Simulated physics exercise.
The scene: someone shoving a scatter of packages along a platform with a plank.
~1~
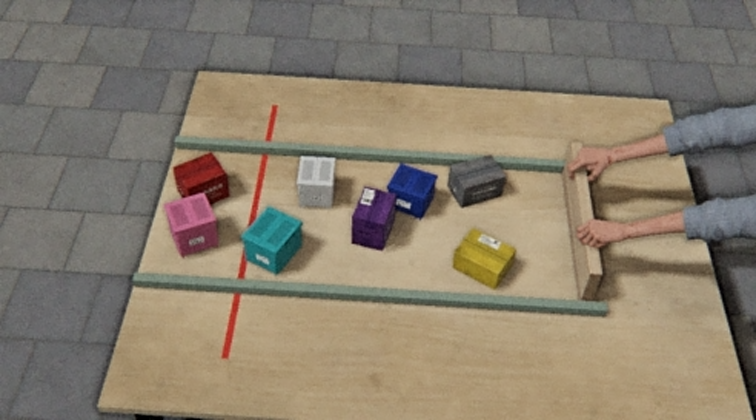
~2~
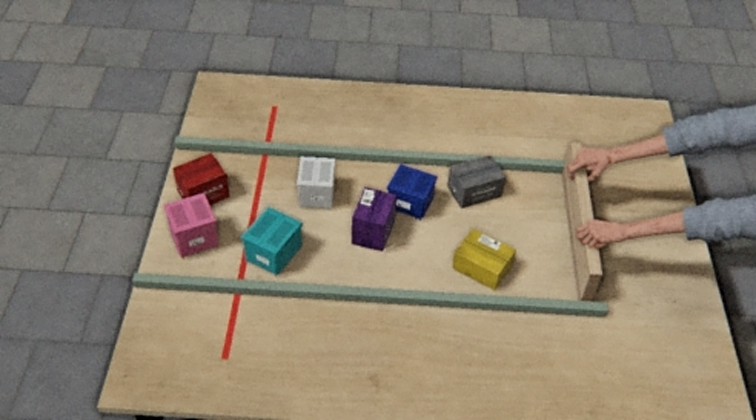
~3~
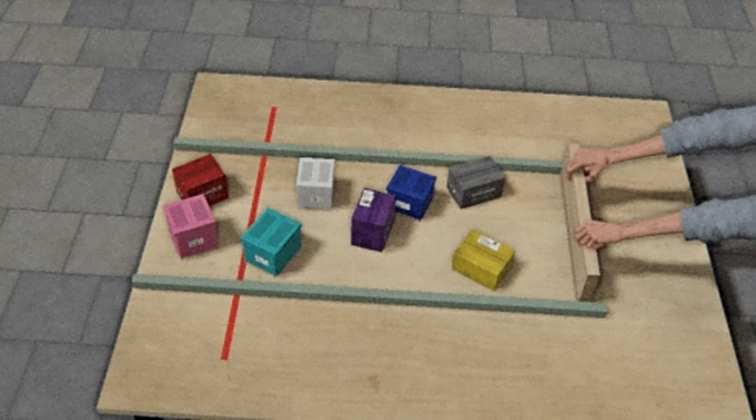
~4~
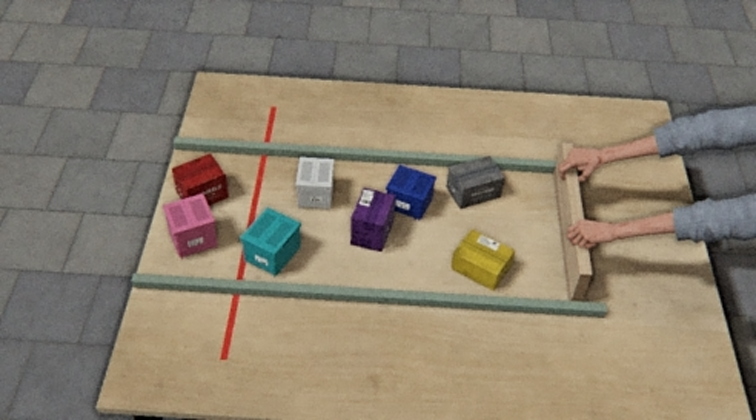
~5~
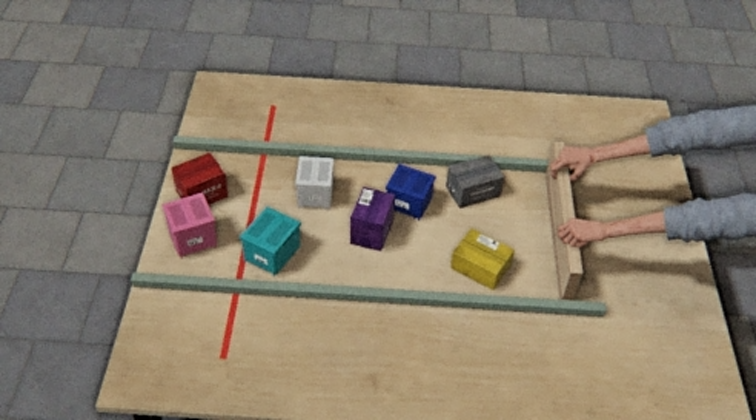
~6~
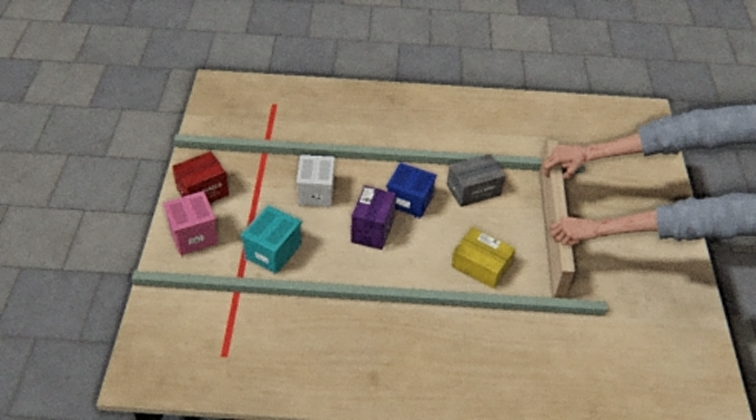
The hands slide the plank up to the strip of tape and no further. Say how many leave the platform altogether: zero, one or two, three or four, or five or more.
The number that fall off is one or two.
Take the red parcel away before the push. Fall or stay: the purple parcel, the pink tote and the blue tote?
The purple parcel is kept, the pink tote drops off, the blue tote does not fall.
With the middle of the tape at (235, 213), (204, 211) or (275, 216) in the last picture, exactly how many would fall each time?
It would be 2, 4 and 0.
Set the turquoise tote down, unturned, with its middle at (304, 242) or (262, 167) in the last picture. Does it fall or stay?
The turquoise tote stays on; survives.
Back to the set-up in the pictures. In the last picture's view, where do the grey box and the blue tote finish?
The grey box stops around (240, 153); the blue tote around (221, 185).
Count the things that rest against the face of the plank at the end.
The number is 3.
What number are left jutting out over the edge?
The number is 1.
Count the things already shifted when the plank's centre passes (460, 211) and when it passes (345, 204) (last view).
By then 3, and 6.
Soon after, none off yet; red parcel at rest near (201, 181); pink tote at rest near (192, 224); turquoise tote at rest near (272, 240).
Then, none off yet; red parcel at rest near (201, 181); pink tote moved a little near (186, 223); turquoise tote moved about its own width near (232, 237).
By the end, the number that fall off is one or two; fallen, pink tote.
